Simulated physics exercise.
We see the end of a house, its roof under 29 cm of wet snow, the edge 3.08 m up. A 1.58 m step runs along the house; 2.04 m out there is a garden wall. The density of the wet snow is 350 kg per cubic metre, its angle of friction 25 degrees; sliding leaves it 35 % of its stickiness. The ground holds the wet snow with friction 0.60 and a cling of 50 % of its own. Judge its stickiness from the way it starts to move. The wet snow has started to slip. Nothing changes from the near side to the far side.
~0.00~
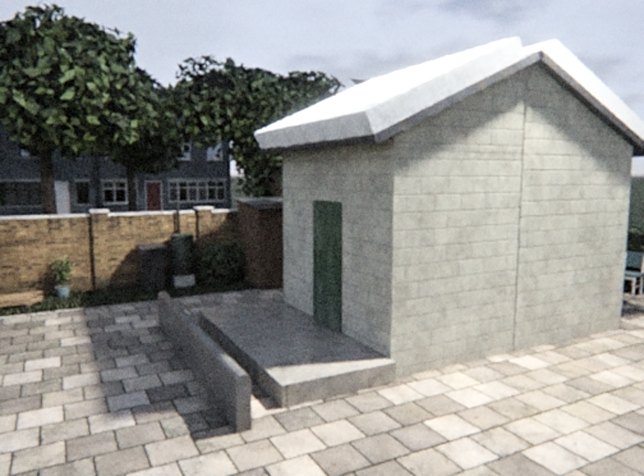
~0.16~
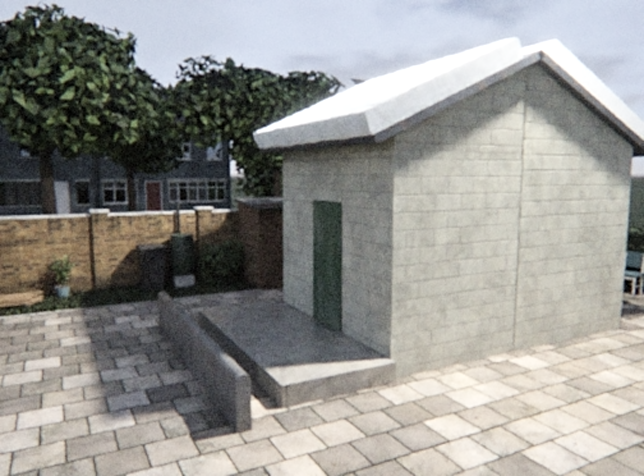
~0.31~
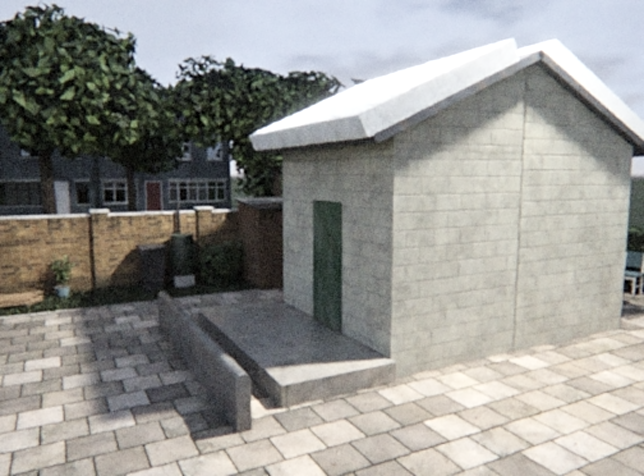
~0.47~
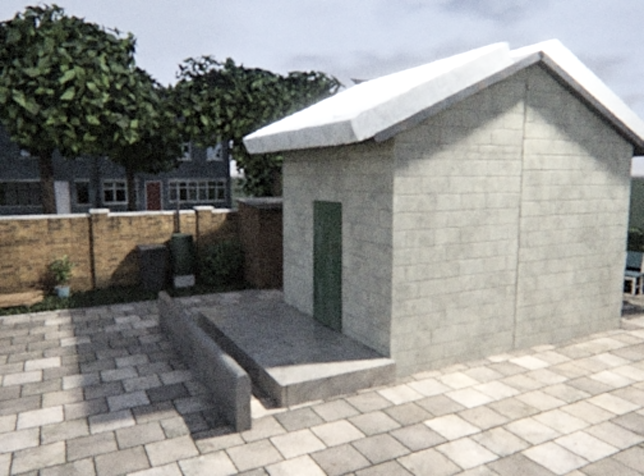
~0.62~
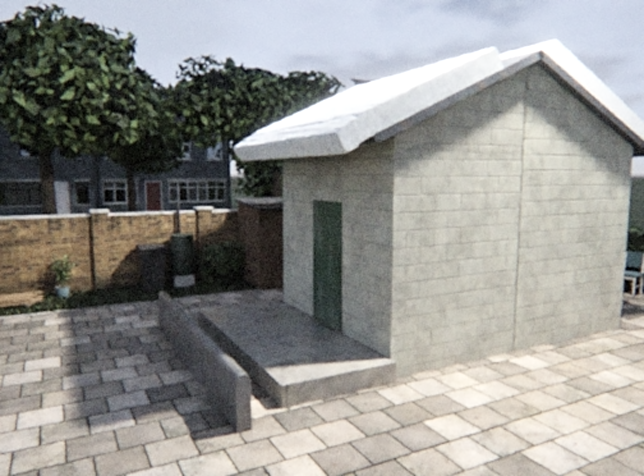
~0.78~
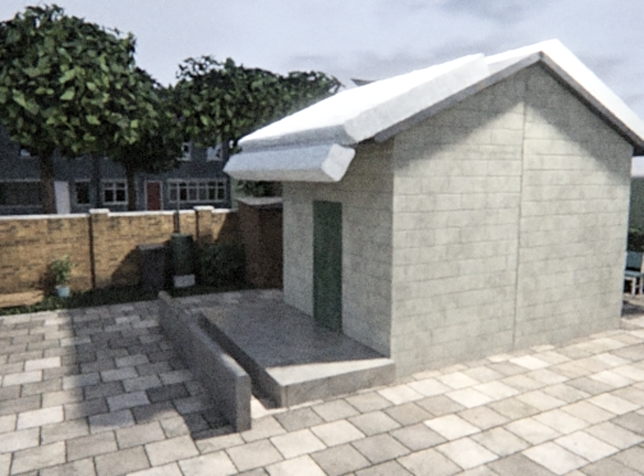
Small grey block house with a green door, its thick white snow layer sliding left down the roof, overhanging the eaves and cracking.
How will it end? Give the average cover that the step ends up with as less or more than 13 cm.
The average cover that the step ends up with is less than 13 cm.
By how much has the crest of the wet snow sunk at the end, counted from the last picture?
About 3.4 m.
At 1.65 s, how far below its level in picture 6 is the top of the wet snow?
About 1.4 m.
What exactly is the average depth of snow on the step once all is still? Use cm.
Some 3 cm.
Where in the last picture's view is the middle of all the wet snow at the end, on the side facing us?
At about (194, 409).
After 1.18 s, 66 % of the snow is still up on the roof and 34 % is falling or down.
After 1.65 s, 3 % of the snow is still up on the roof and 97 % is falling or down.
After 2.13 s, none of the snow is still up on the roof and all is falling or down.
After 2.60 s, none of the snow is still up on the roof and all is falling or down.
After 2.90 s, at the end, none of the snow is still up on the roof and the snow on the step is 3.4 cm deep on average.
